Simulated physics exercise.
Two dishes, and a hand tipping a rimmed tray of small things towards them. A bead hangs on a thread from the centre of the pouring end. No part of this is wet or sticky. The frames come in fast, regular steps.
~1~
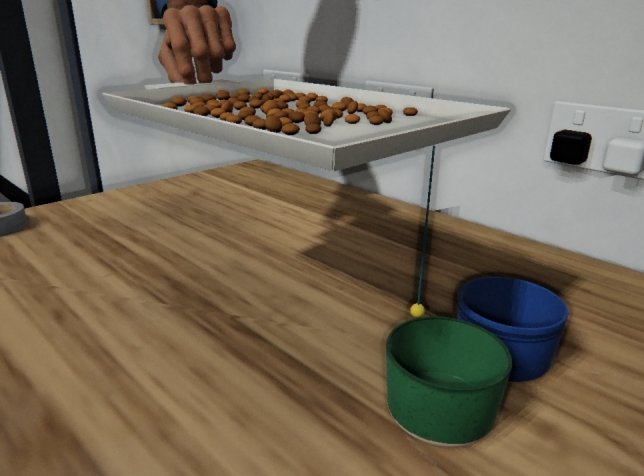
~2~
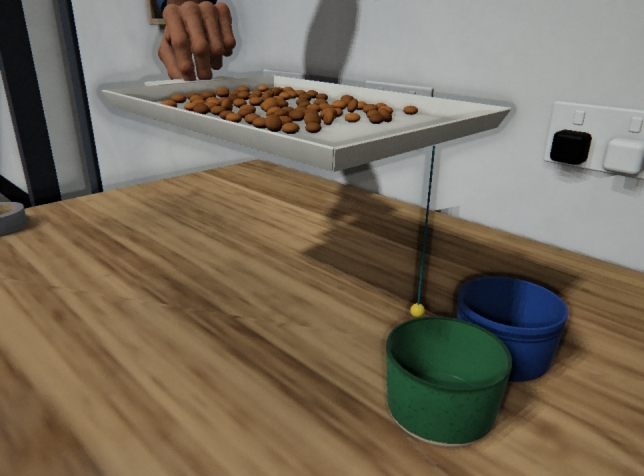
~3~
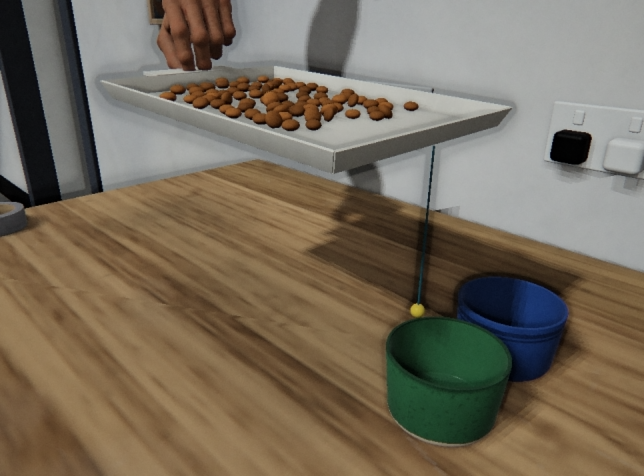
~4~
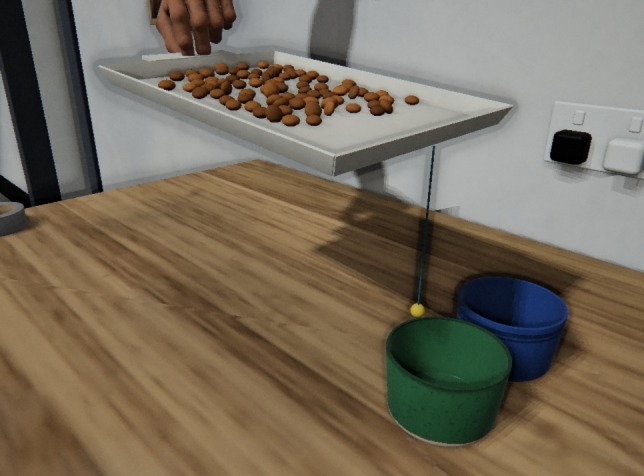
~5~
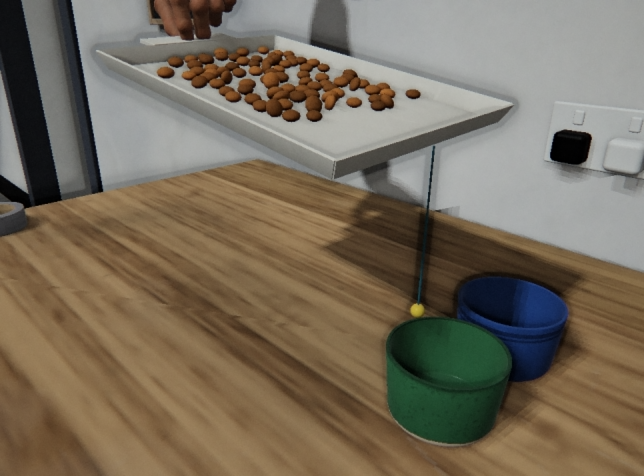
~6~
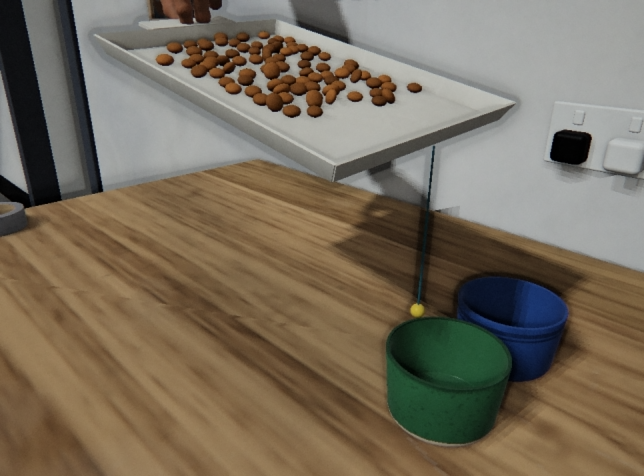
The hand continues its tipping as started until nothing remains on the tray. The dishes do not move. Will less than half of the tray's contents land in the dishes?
Yes - catch falls short of half.
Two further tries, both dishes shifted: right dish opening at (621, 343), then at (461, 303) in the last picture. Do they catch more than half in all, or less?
Well, the minor share the first time and the minor share the second time.
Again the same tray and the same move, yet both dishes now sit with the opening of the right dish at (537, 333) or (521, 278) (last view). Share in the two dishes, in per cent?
First position: Some 20 %; second position: Some 0 %.
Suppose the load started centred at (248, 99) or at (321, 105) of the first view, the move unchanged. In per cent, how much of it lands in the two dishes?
It's 20 percent the first time and 30 percent the second.
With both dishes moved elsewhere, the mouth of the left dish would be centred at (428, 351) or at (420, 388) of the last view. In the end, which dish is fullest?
Result, try one: The dish further left; try two: The dish further left.
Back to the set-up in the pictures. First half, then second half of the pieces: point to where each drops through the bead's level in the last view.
First near (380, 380), later near (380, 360).
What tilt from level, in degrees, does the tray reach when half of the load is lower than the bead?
80° or so.
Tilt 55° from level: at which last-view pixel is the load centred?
I'd put the middle of the pieces at roughly (375, 159).
Soon after the last picture, tray tipped steeply; about two thirds on the tray; a stray few outside both; about a quarter in the air.
A little later, tray tipped right over; about a quarter on the tray; a small part in the left dish; about half outside both; about a quarter in the air.
Later still, tray tipped past a quarter turn; about a quarter in the left dish; most outside both.
At rest, tray tipped past a quarter turn; about a quarter in the left dish; none in the right dish; most outside both.
